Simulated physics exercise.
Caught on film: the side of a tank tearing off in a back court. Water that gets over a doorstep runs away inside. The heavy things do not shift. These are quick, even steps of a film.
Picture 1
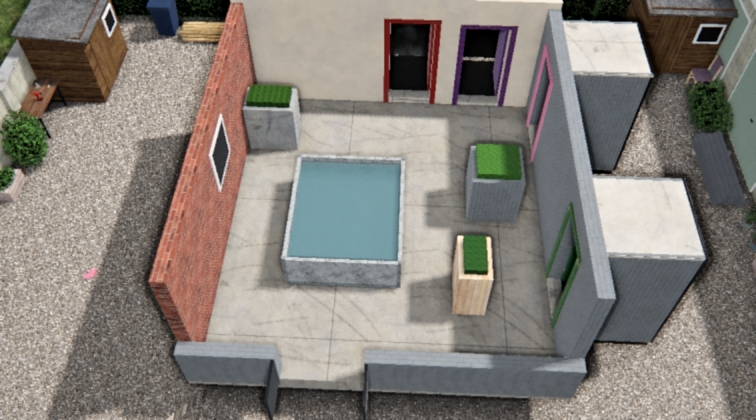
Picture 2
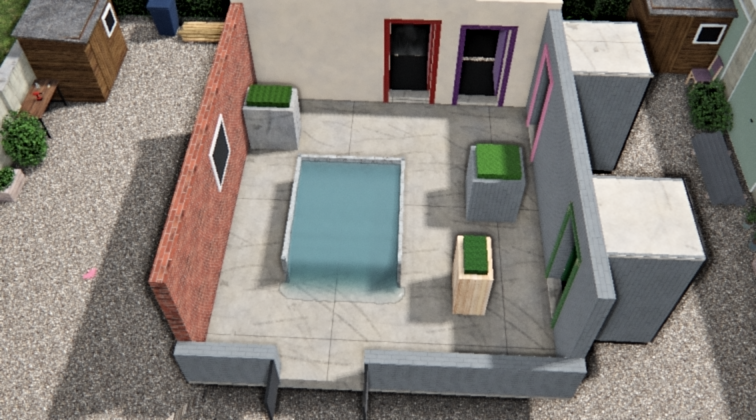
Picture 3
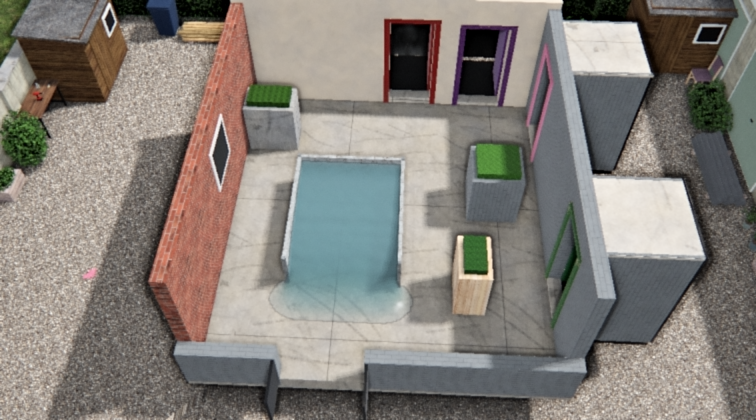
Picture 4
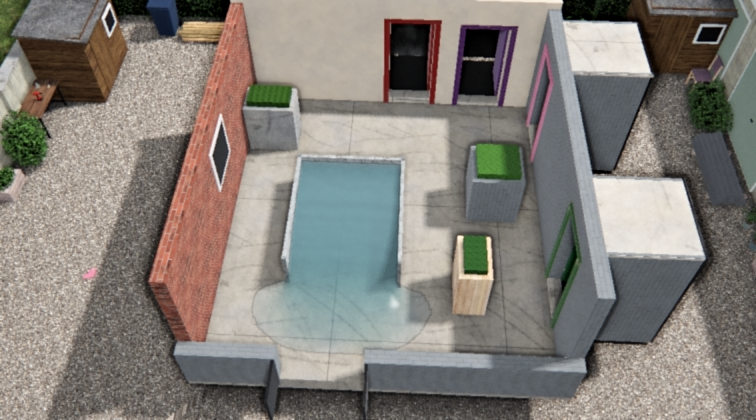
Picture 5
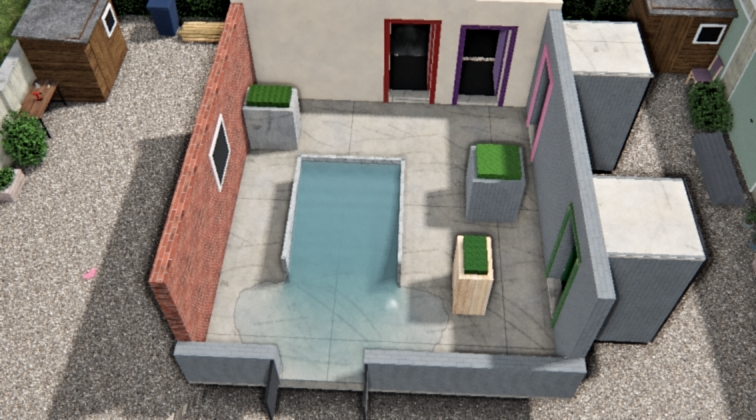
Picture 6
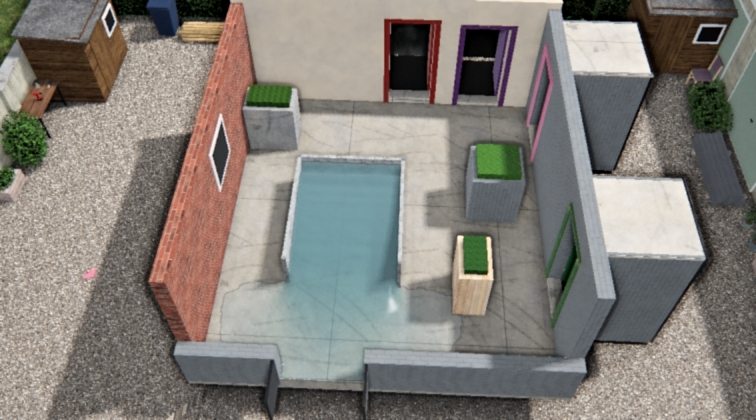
Water pours from the tank's open front side and spreads across the grey courtyard floor.
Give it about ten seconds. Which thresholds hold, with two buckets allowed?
The purple door stays under that; the red door stays under that; the pink door stays under that; the green door takes more than that.
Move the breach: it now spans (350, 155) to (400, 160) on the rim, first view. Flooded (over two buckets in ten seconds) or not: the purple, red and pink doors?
One by one: The purple door passes that mark; the red door floods; the pink door floods.
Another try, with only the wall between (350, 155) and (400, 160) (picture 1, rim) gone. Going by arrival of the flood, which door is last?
Last comes the green-painted one.
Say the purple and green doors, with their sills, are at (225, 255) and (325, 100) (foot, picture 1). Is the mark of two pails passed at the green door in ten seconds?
The green door lets less in.
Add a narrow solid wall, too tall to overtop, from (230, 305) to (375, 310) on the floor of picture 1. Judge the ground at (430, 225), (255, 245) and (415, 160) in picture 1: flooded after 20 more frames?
As listed: Awash, flooded, clear.
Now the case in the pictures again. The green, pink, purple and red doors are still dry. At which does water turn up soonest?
That is the one in green.
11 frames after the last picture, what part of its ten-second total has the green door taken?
Roughly 0 per cent.
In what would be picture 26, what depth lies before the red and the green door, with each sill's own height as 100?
About 0 and 240 per cent.
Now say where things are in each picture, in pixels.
The first frame shows the water tank at (347, 209) is whole and still.
In the second frame, water pours out at (343, 275) and has run to (282, 284).
In the third frame, the front is at (274, 299), out from the gap at (343, 276).
In the fourth frame, water pours out at (343, 277) and has run to (258, 313).
In the fifth frame, water pours out at (343, 277) and has run to a hidden place.
In the sixth frame, water pours out at (343, 278) and has run to a hidden place.
A moment on, water covers 25 % of the floor; the purple door not reached, the red door not reached, the pink door not reached, the green door not reached.
Next, water covers 30 % of the floor; the purple door not reached, the red door not reached, the pink door not reached, the green door wet at the sill, nothing in.
Then, water covers 45 % of the floor; the purple door not reached, the red door not reached, the pink door not reached, the green door over two buckets in.
Later, water covers 70 % of the floor; the purple door wet at the sill, nothing in, the red door not reached, the pink door wet at the sill, nothing in, the green door over two buckets in.
In the end, water covers 90 % of the floor; the purple door wet at the sill, nothing in, the red door wet at the sill, nothing in, the pink door wet at the sill, nothing in, the green door over two buckets in.
